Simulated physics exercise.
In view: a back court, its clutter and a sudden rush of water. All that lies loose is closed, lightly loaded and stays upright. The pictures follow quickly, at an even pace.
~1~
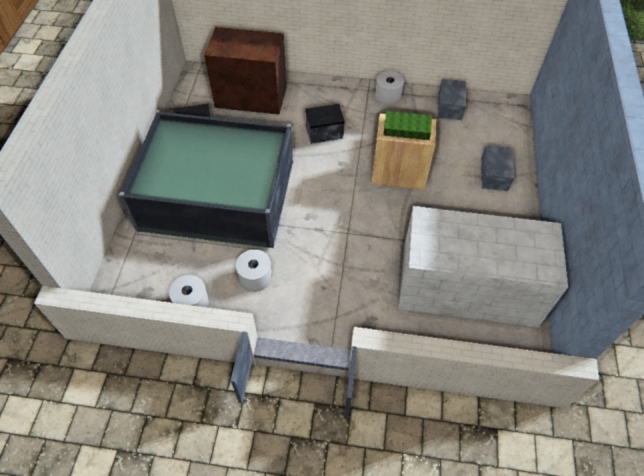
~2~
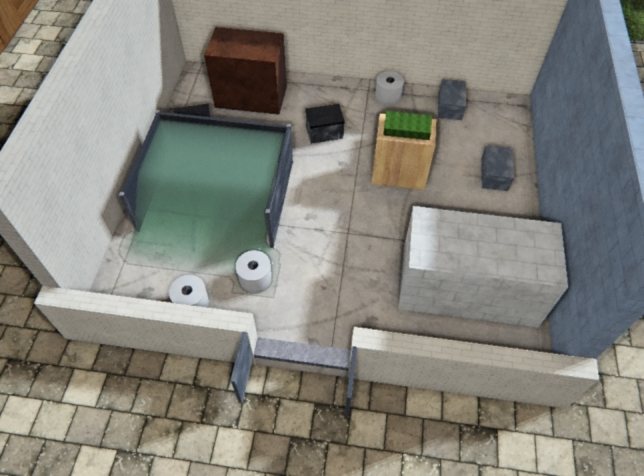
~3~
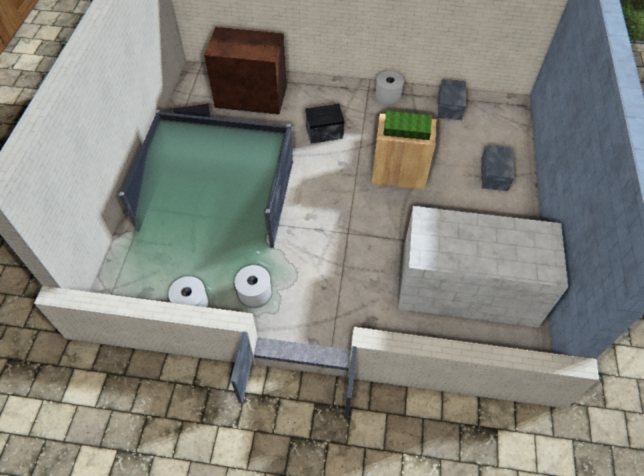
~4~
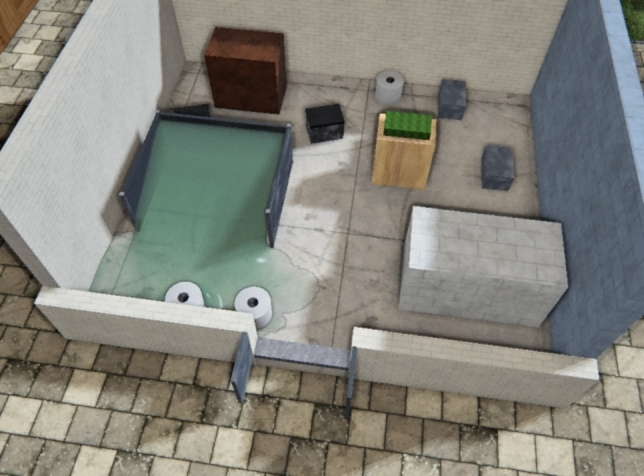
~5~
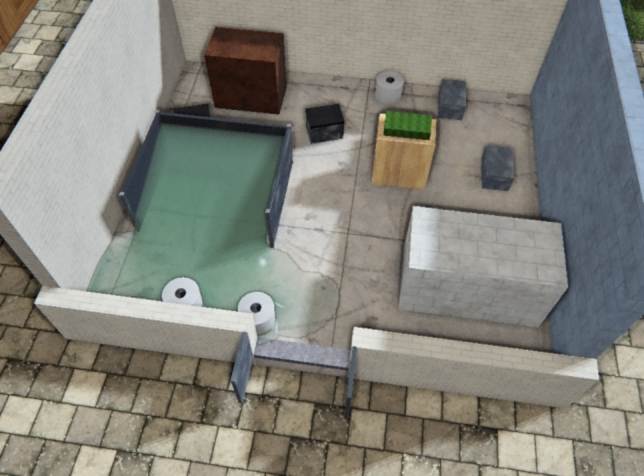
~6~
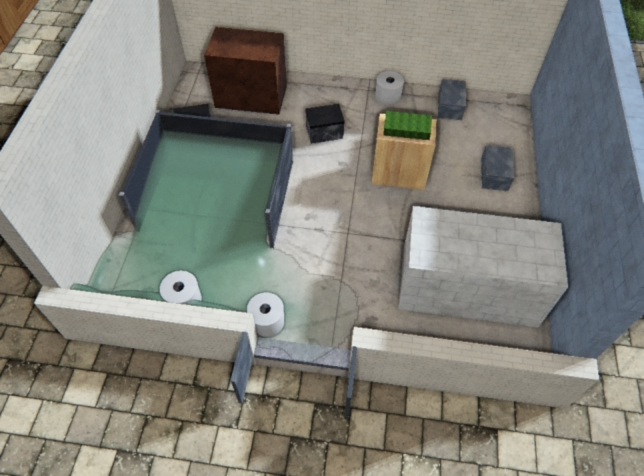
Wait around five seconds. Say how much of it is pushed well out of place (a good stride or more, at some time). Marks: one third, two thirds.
That comes to less than a third.
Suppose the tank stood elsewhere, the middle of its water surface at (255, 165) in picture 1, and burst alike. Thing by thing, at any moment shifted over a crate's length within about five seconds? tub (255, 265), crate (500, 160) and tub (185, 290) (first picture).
One after the other: Pushed that far, no, moved that far.
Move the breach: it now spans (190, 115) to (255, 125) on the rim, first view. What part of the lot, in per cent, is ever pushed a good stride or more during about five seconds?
Roughly 70 per cent.
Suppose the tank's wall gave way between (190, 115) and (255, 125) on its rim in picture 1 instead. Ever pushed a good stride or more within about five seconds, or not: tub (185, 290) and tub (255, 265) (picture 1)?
In turn: Less than that, short of that.
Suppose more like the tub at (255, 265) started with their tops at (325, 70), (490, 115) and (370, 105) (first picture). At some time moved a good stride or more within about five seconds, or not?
In that order: Pushed that far, never so far, not that far.
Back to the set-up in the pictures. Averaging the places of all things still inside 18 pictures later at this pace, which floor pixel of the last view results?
Near (372, 143).
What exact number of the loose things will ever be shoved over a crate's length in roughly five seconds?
It comes to 2.
A moment on, 1 of 7 are well off their spots; 1 afloat.
Next, 2 of 7 are well off their spots; 1 afloat.
Later, 2 of 7 are well off their spots; 0 afloat.
In the end, 2 of 7 are well off their spots, and 2 have been at some point; 0 afloat.
